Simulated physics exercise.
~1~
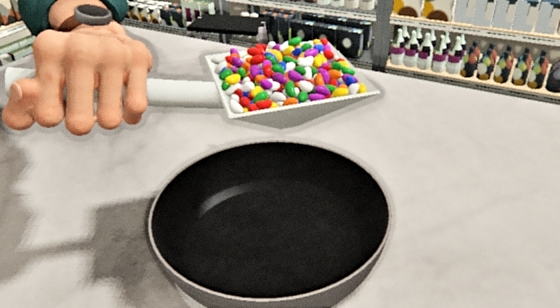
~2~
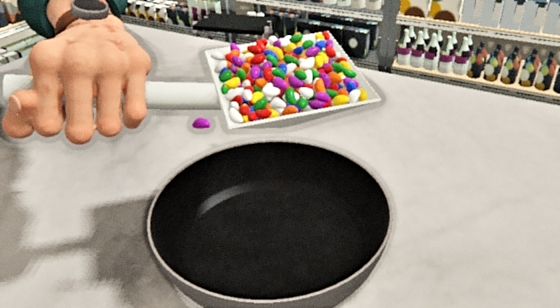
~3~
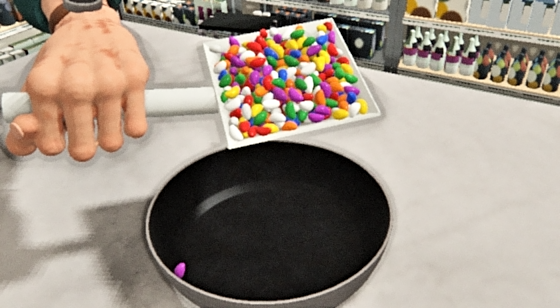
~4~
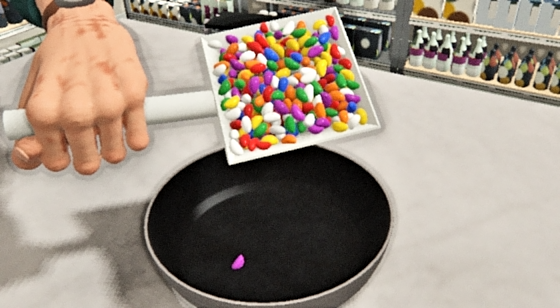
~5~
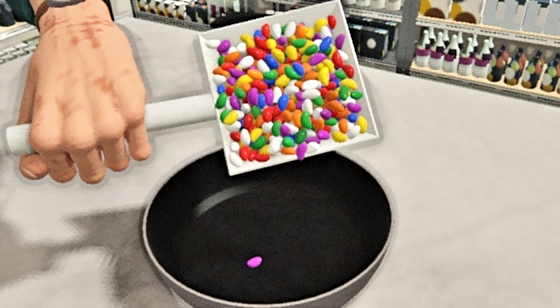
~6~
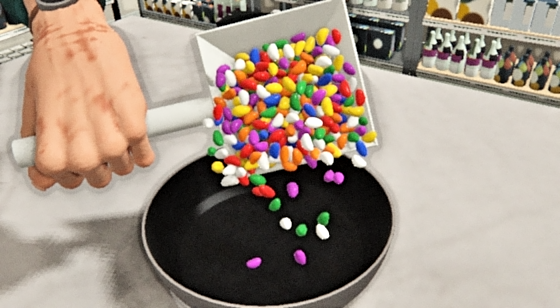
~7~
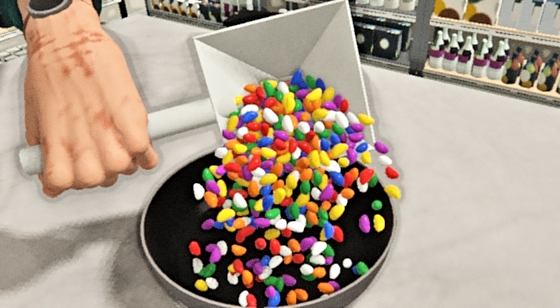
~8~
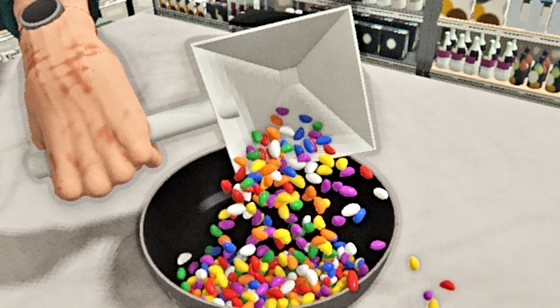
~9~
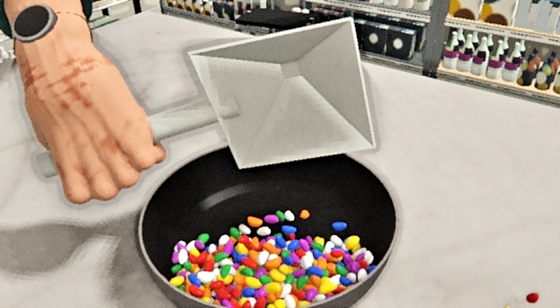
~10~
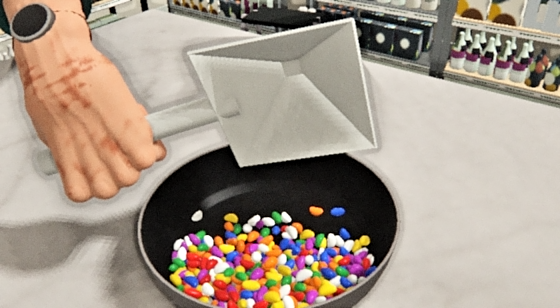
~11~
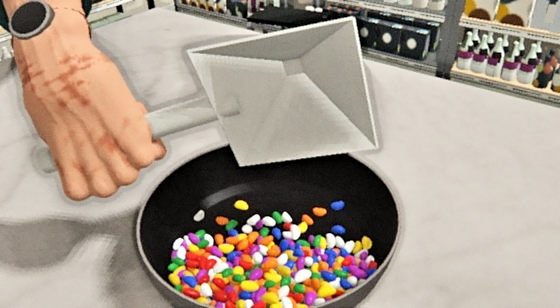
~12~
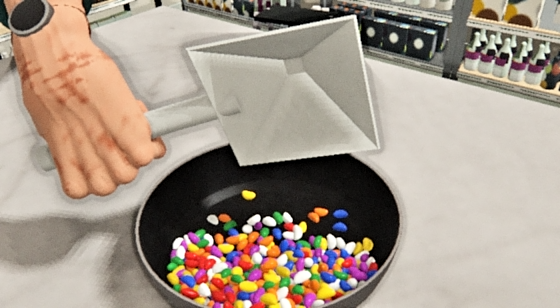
Hand tilting a white scoop of colourful jelly beans over a dark pan, emptying it as a few spill onto the counter.
